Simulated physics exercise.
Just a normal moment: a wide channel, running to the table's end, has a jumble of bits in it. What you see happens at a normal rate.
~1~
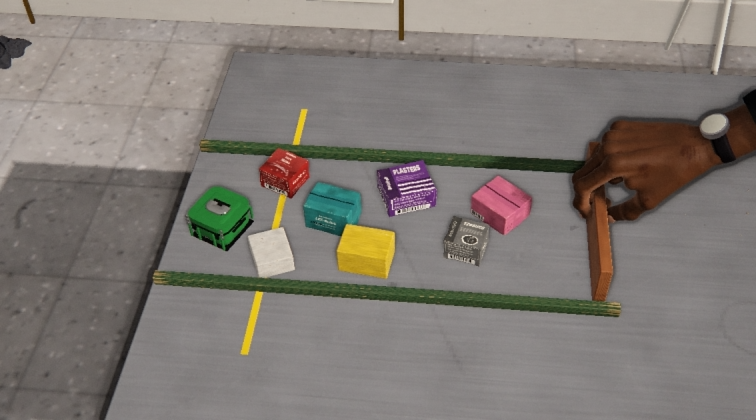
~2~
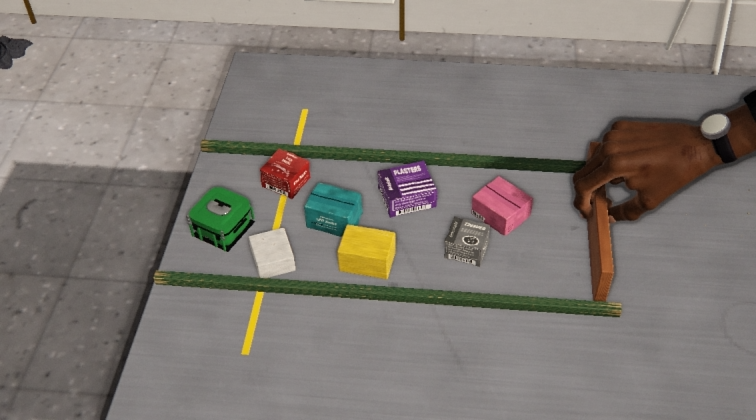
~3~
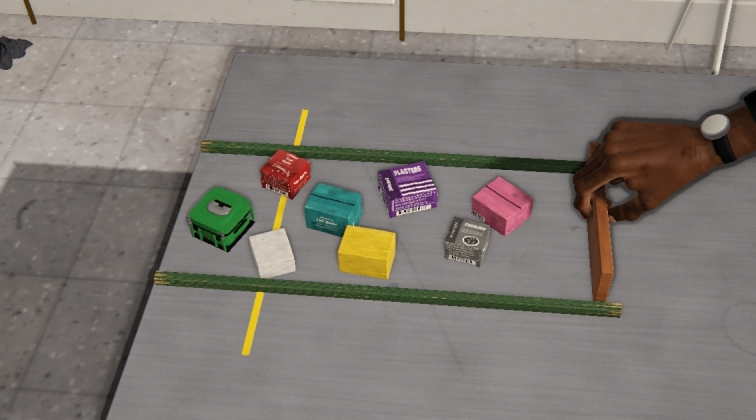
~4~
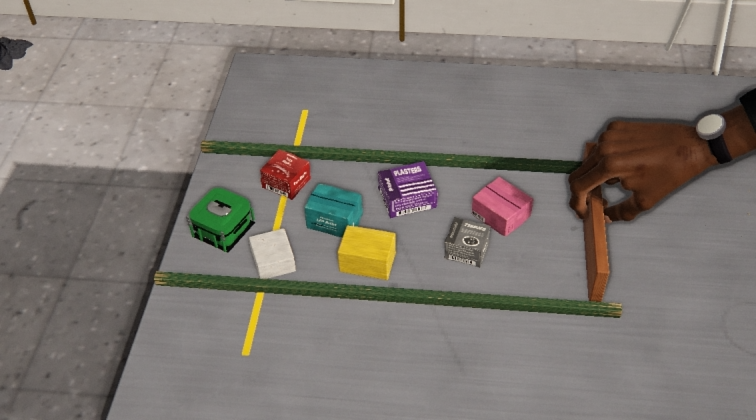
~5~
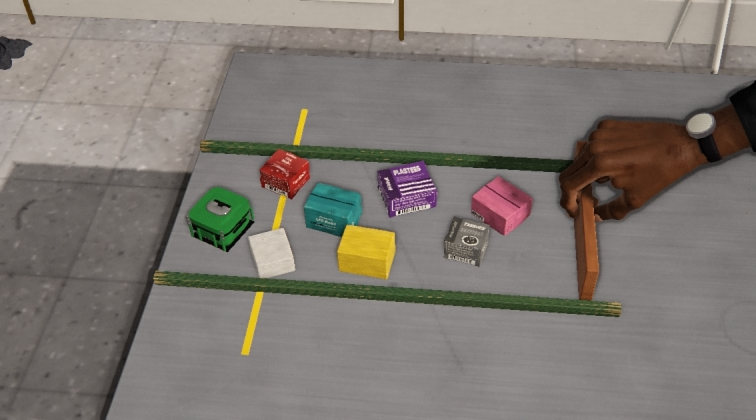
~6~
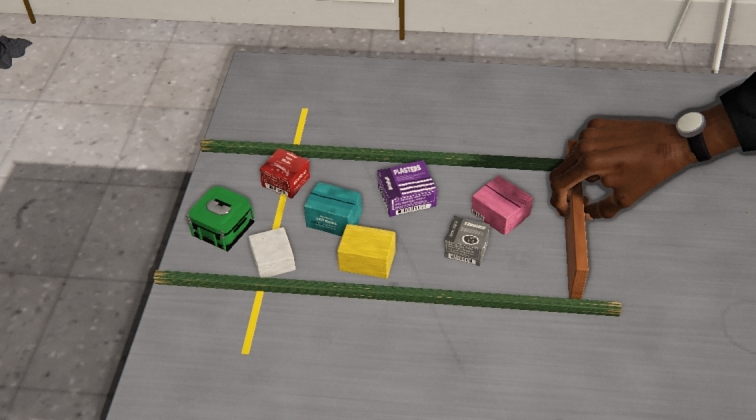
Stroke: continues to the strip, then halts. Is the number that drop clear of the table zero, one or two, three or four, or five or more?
It ends with one or a couple gone from the table.
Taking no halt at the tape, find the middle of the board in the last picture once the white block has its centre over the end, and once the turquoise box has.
Near (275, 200) and (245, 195).
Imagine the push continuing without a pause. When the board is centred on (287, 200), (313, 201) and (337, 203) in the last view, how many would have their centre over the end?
The numbers are 1, 0 and 0.
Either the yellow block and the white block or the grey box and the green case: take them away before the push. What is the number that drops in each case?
Taking the two tries in turn, it comes to 1 and 0.
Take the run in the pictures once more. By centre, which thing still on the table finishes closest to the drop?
White block.
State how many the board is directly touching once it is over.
All in all, 3.
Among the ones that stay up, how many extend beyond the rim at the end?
The total would be 1.
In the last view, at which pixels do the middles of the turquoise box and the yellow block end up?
First object: (209, 211); second object: (214, 249).
A little later, none off yet; green case at rest near (221, 218); red box at rest near (285, 173); white block at rest near (272, 253).
Next, none off yet; green case shifted about its own width near (192, 213); red box shifted about its own width near (264, 168); white block shifted about its own width near (207, 254).
When it is over, the number that fall off is one or two; down, green case.
